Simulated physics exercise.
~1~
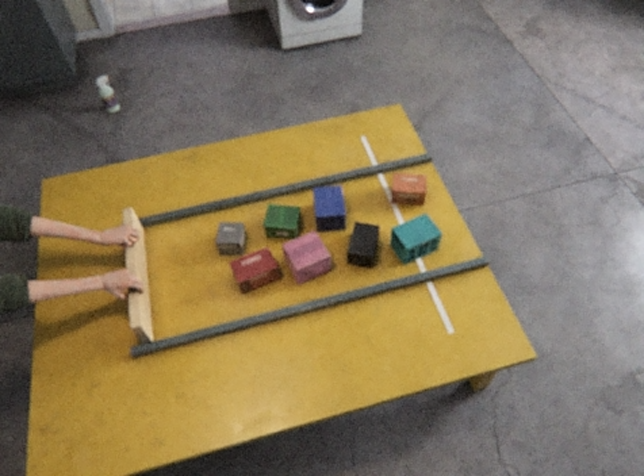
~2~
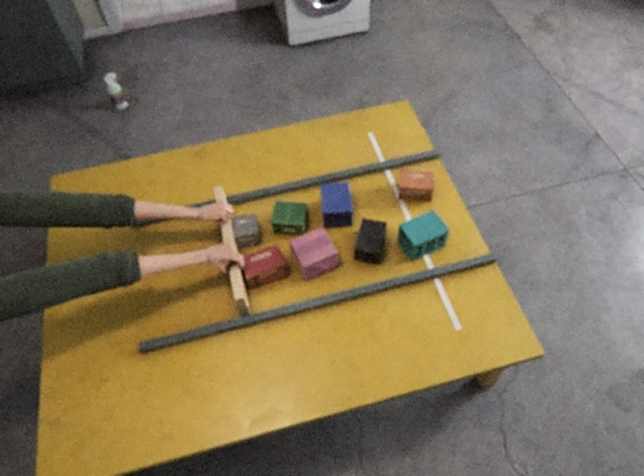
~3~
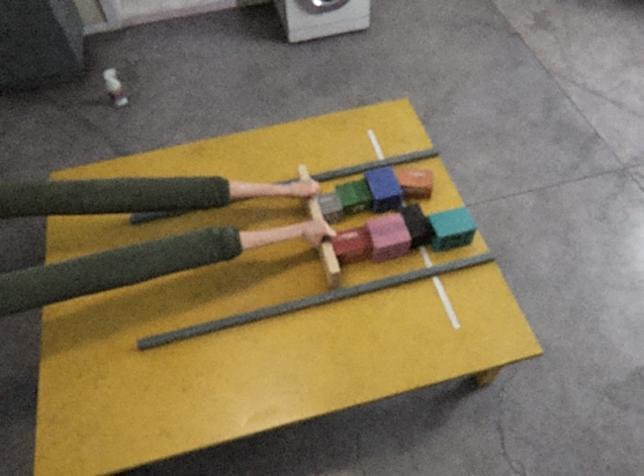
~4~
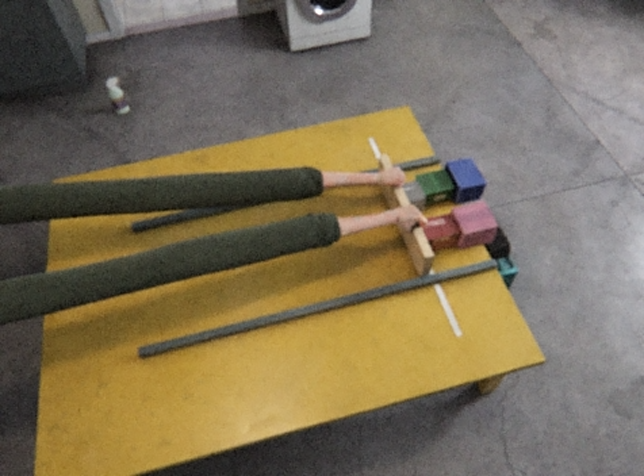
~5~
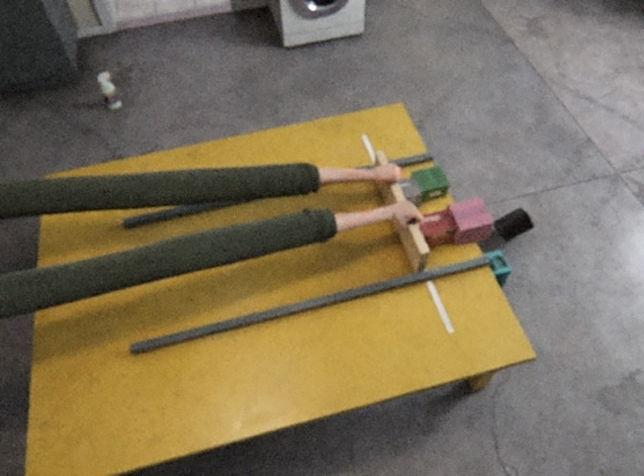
Wooden plank pushed by two hands sweeping scattered colourful boxes rightward along a yellow table, stopping at the white tape as several topple off the edge.
